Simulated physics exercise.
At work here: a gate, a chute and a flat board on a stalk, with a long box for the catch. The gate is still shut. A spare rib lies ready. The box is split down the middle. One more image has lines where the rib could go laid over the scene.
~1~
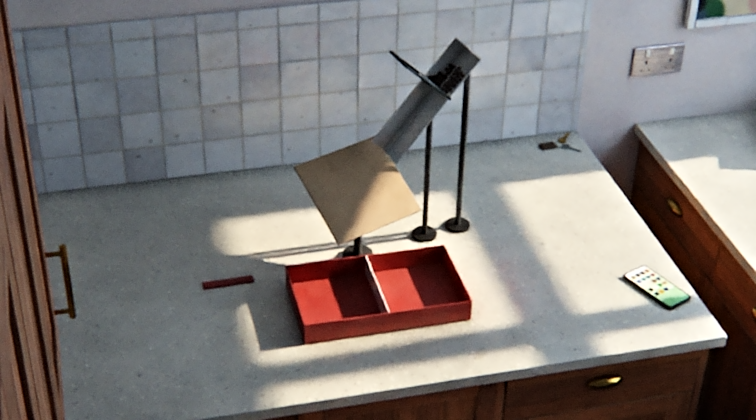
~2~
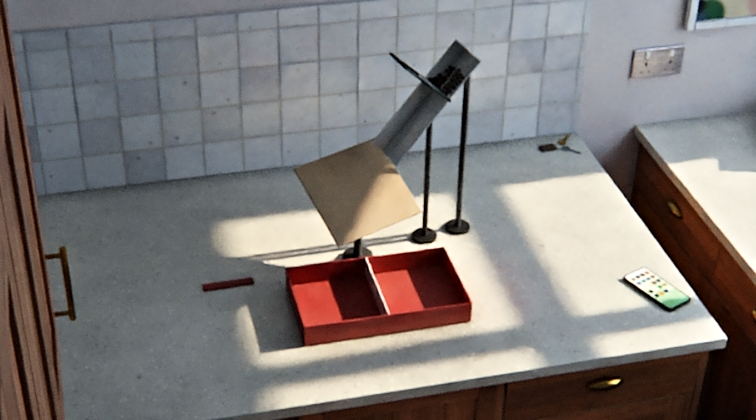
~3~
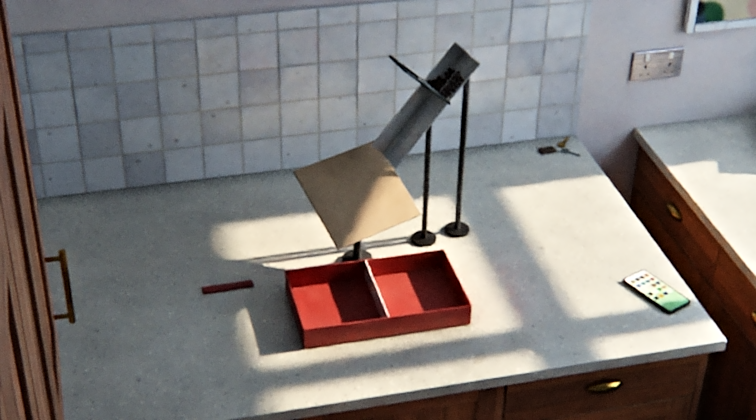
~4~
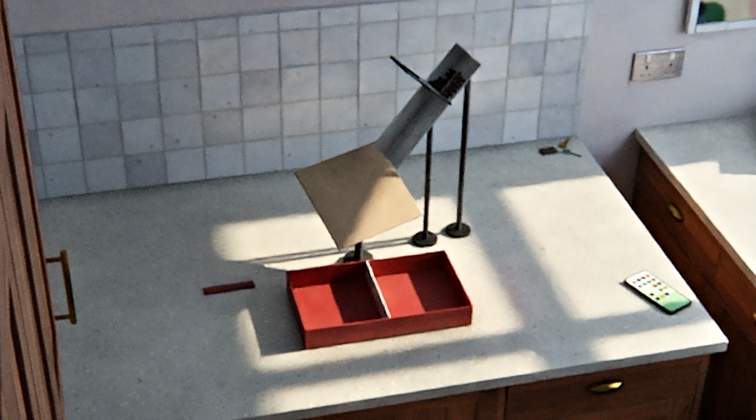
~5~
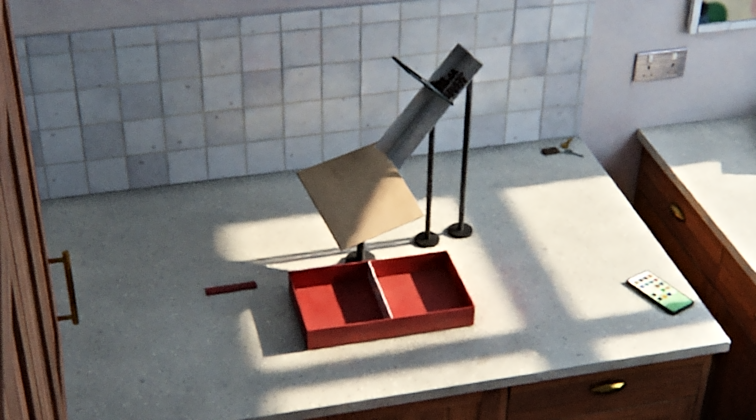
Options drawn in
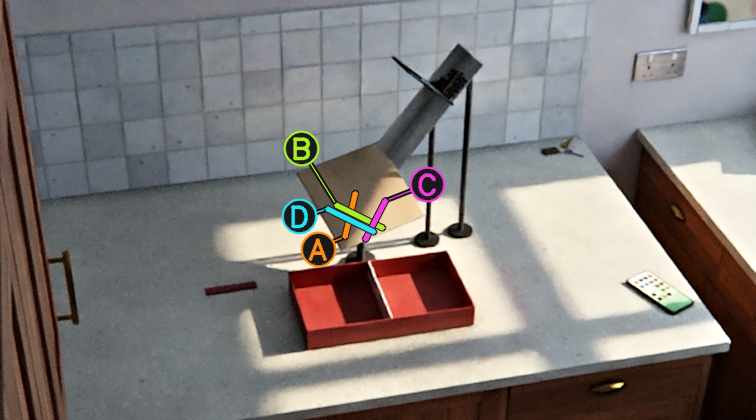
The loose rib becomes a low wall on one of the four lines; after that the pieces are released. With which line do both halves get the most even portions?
Line A.
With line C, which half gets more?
More lands on the left.
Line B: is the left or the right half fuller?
The right half.
On the marked copy, line A from (355, 193) to (345, 236); line B from (336, 205) to (382, 227); line C from (385, 200) to (365, 239); line D from (327, 209) to (373, 231).
For line A, of what is caught, about two thirds in the left half, about a third in the right.
For line B, of what is caught, a small part in the left half, nearly all in the right.
For line C, of what is caught, nearly all in the left half, a small part in the right.
For line D, of what is caught, a stray few in the left half, nearly all in the right.
